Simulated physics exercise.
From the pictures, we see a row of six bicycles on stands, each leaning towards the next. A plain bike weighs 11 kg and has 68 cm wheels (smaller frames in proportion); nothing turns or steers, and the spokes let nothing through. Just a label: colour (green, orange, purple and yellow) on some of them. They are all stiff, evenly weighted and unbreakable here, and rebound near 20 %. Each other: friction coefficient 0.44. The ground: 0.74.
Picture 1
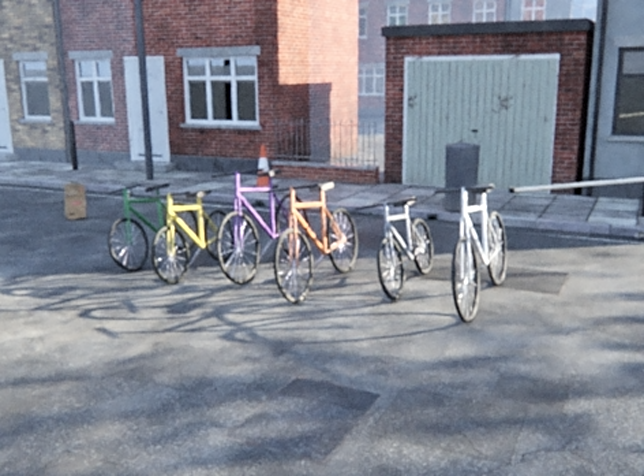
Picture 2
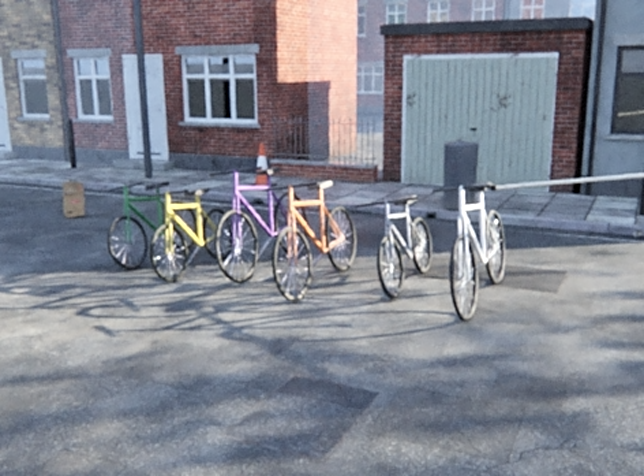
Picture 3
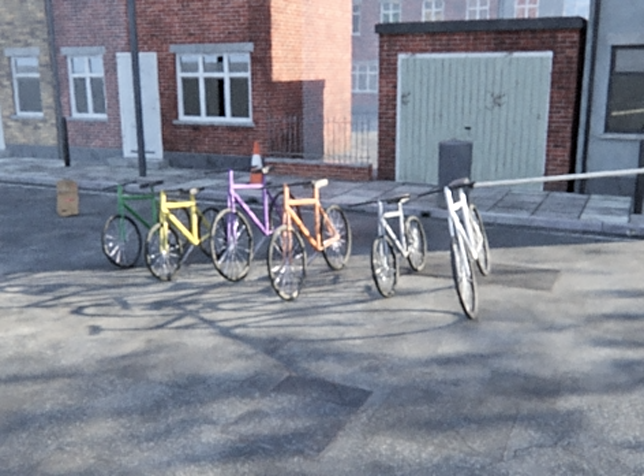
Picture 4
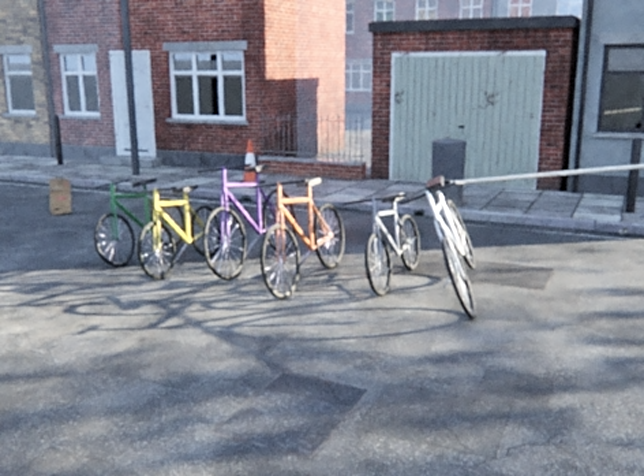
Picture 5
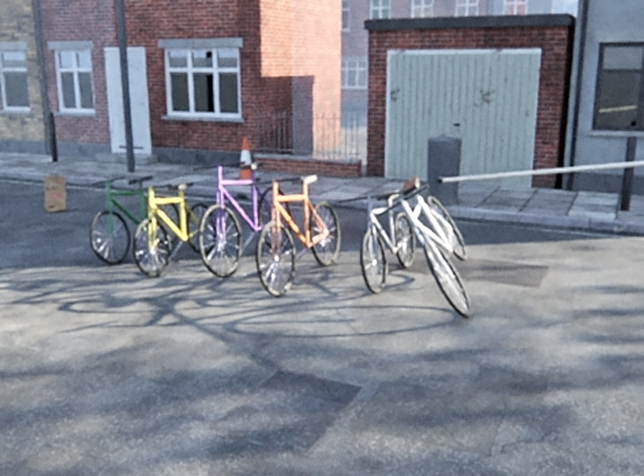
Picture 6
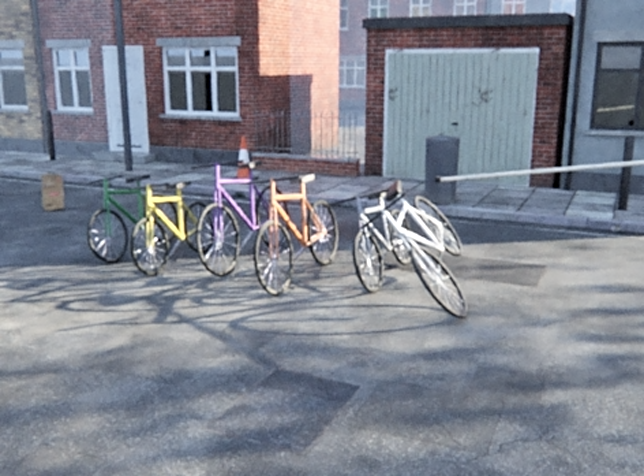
White bicycle at the right end of a row of six leaning left against its smaller neighbour as a pale pole pushes it.
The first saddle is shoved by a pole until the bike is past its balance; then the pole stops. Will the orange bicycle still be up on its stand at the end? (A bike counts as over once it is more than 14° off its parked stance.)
Well, that one drops.
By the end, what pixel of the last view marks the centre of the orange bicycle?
In the final view it ends up around pixel (235, 249).
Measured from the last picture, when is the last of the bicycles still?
At roughly 3.0 seconds.
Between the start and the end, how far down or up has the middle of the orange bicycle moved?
It finishes some 30 cm lower than at the start.
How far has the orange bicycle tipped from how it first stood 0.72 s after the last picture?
Roughly 25°.
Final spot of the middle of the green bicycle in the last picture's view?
Roughly at (107, 226).
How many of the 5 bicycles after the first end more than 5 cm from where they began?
Total tallied: 5.
Then, 0.72 s on from the sixth picture, 2 of the 5 other bicycles over; orange bicycle tipped 23°.
Then, 1.98 s on from the sixth picture, 4 of the 5 other bicycles over; orange bicycle lying flat; purple bicycle tipped 58°.
Finally, 5 of the 5 other bicycles over; orange bicycle lying flat; yellow bicycle tipped 71°; purple bicycle tipped 69°. Not one is left standing. Seen by the last camera, middles, orange bicycle near (235, 249), yellow bicycle near (130, 240).
